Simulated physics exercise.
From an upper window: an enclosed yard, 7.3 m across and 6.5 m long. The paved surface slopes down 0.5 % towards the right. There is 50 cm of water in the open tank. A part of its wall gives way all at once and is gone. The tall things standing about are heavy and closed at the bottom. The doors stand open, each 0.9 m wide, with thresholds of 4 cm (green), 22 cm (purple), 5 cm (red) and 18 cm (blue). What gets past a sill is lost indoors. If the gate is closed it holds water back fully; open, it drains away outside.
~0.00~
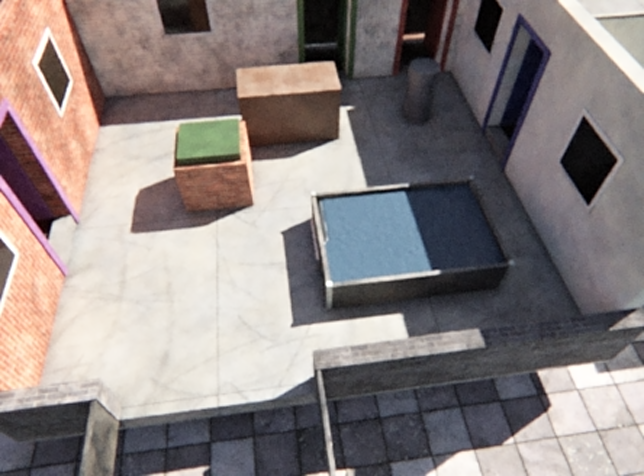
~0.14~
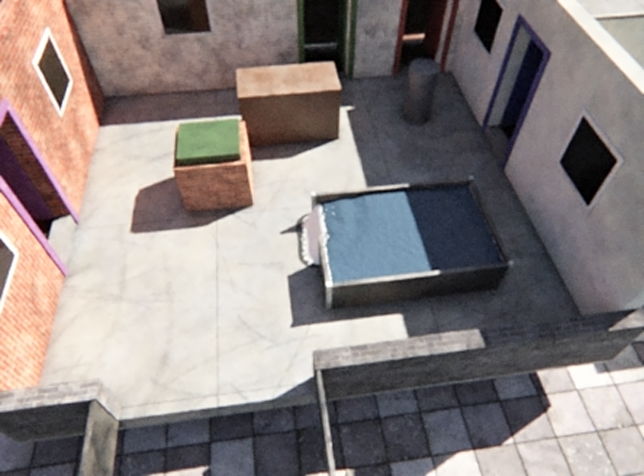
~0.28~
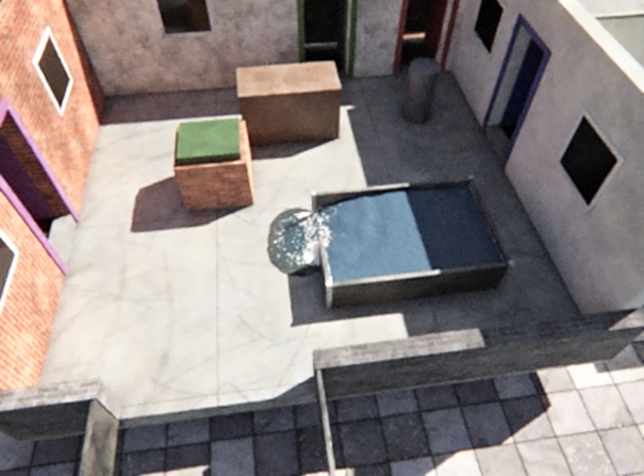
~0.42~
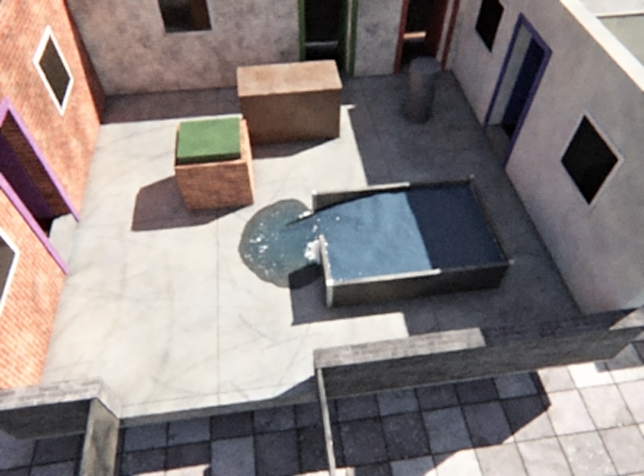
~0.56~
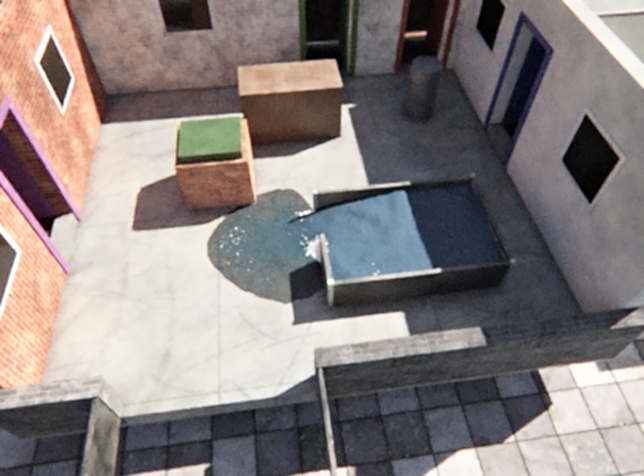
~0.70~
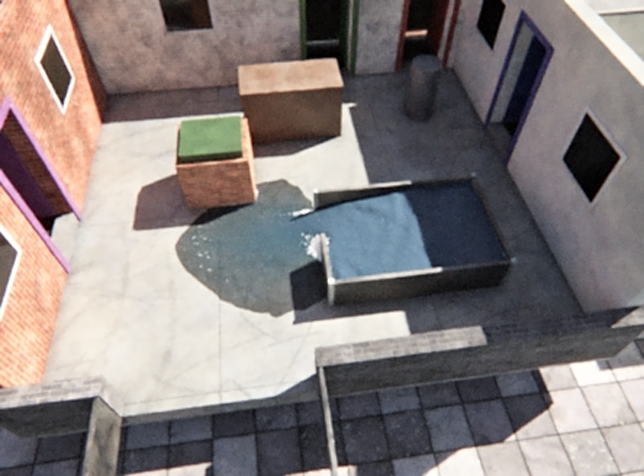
An enclosed paved yard with pale walls, a brick wall on the left and purple-framed doorways on both sides is seen from high above. A green-topped brick block and a brown box stand near the back, with a grey cylinder behind an open tank of blue water at right. The tank's left end gives way and water pours out, foaming, then spreads leftward in a widening dark puddle.
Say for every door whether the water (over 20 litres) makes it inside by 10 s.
The water let in: At the green door it keeps below the limit; at the purple door it keeps below the limit; at the red door it stays under the limit; at the blue door it stays under the limit.
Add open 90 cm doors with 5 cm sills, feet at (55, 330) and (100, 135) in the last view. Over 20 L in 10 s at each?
In that order: Over, below.
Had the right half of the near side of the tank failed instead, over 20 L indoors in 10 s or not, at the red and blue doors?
Then: Red above, blue under.
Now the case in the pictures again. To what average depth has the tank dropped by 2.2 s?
Some 33 cm.
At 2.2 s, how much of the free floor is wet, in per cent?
Near 25 per cent is wet.
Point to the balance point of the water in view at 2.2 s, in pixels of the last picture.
At about (325, 246).
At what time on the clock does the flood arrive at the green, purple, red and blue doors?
Arrival: Green 7.0 s, purple 1.4 s, red 9.5 s, blue 6.0 s.
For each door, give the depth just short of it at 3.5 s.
Depths in cm: Green 0, purple 19, red 0, blue 0.
After 1.4 s water covers 20 % of the floor and is deepest (26 cm) near (307, 230); green door not reached, purple door 2 cm at the sill, 0 L in, red door not reached, blue door not reached.
After 2.2 s water covers 25 % of the floor and is deepest (24 cm) near (307, 230); green door not reached, purple door 21 cm at the sill, 0 L in, red door not reached, blue door not reached.
After 3.5 s water covers 35 % of the floor and is deepest (23 cm) near (41, 393); green door not reached, purple door 19 cm at the sill, 1 L in, red door not reached, blue door not reached.
After 6.0 s water covers 55 % of the floor and is deepest (12 cm) near (38, 408); green door not reached, purple door 12 cm at the sill, 1 L in, red door not reached, blue door 2 cm at the sill, 0 L in.
After 10.0 s water covers 80 % of the floor and is deepest (8 cm) near (38, 408); green door 3 cm at the sill, 0 L in, purple door 6 cm at the sill, 1 L in, red door 2 cm at the sill, 0 L in, blue door 3 cm at the sill, 0 L in.
